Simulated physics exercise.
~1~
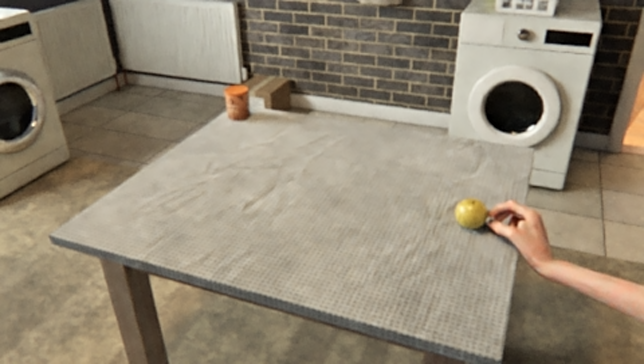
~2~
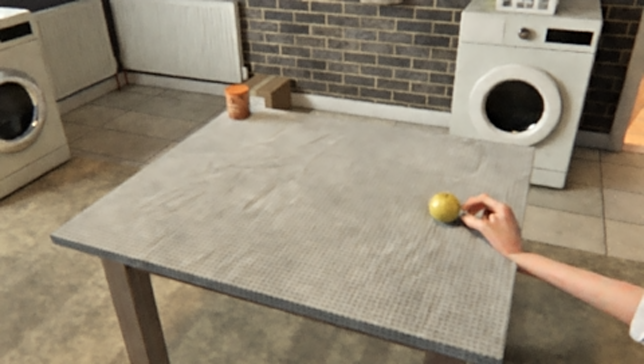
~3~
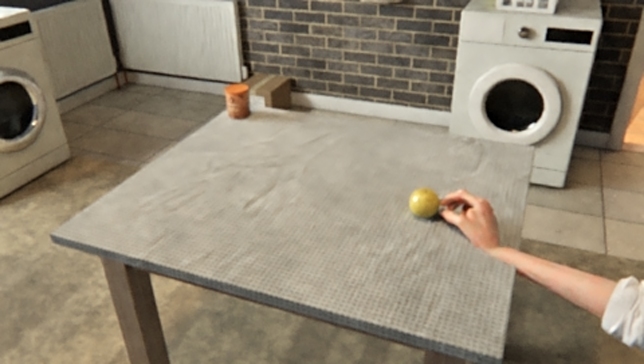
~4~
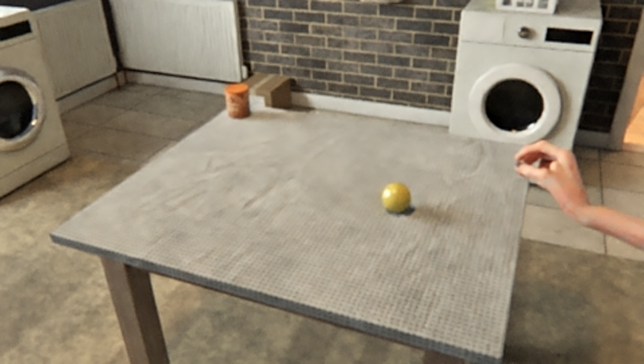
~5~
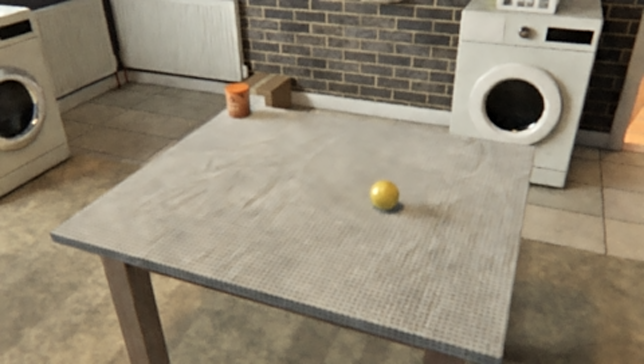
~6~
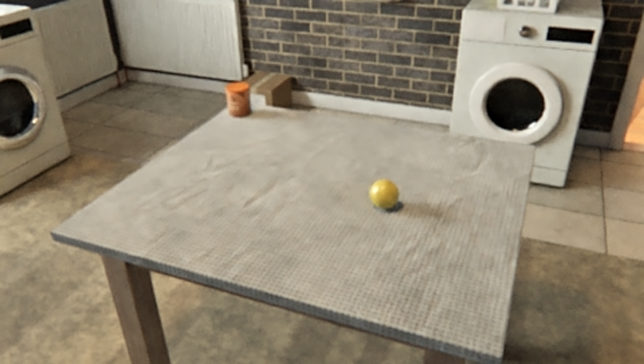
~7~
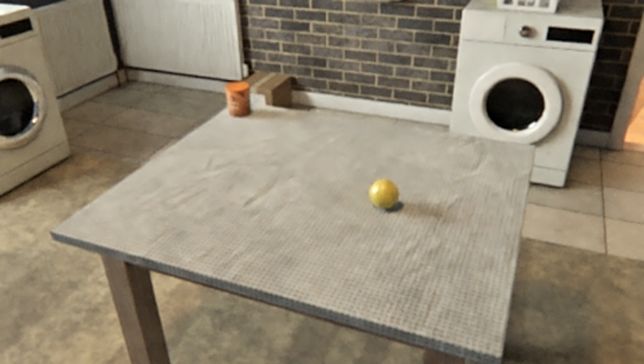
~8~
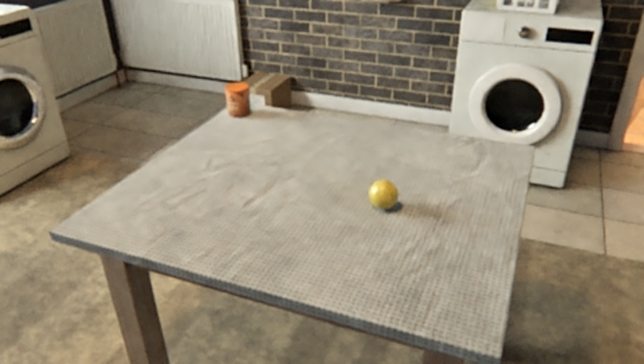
A hand pushed a yellow apple leftward across a gray table, then let go and drew back out of view. The apple rolled a little farther left and came to rest on the tabletop, while an orange tin stayed put near the far corner.
